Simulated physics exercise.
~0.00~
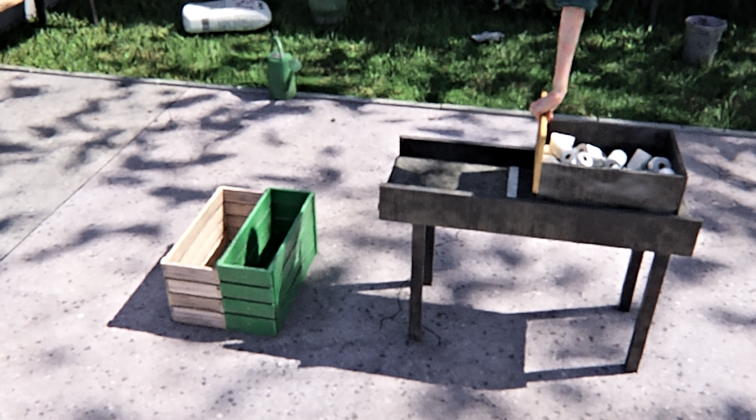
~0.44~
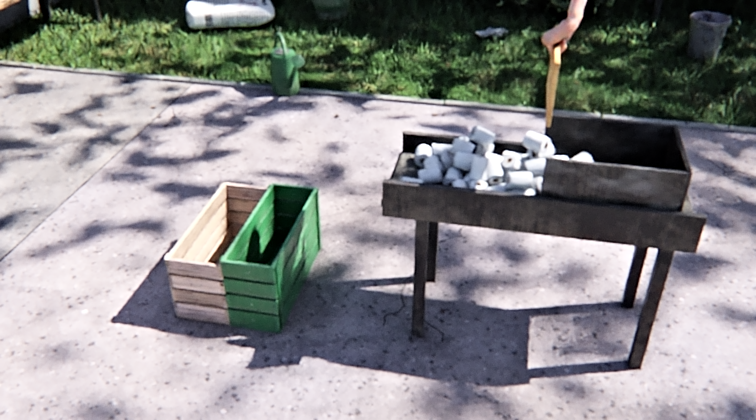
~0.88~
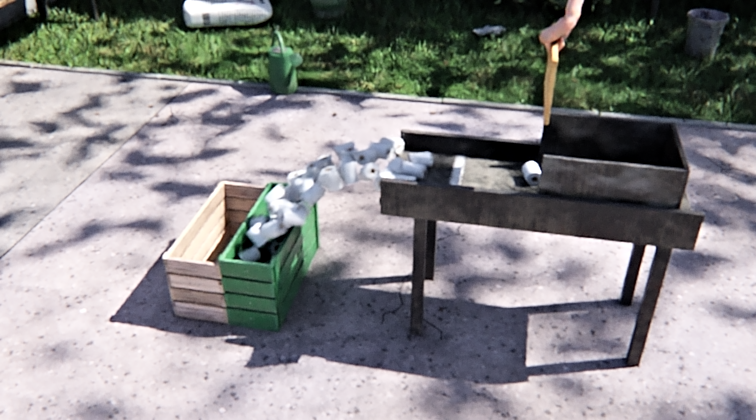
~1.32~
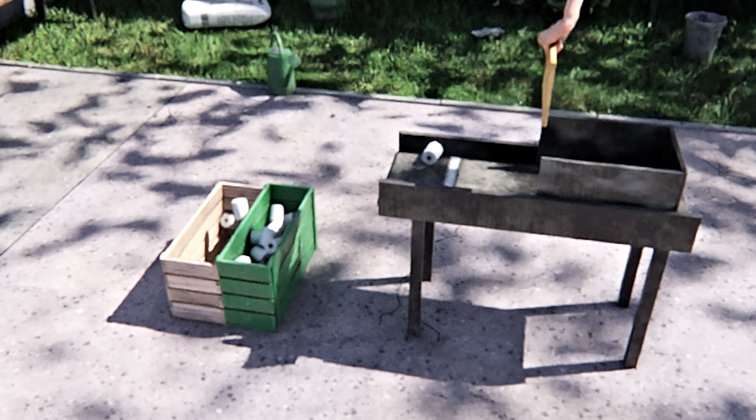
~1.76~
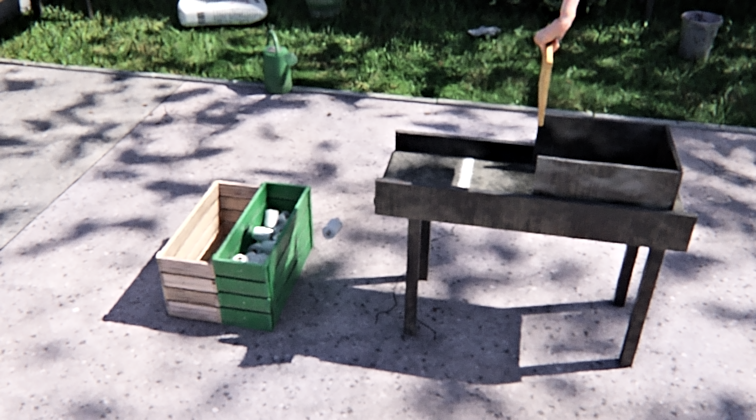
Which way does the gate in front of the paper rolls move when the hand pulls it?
The gate moves up, away from the belt, and then stays raised in the hand.
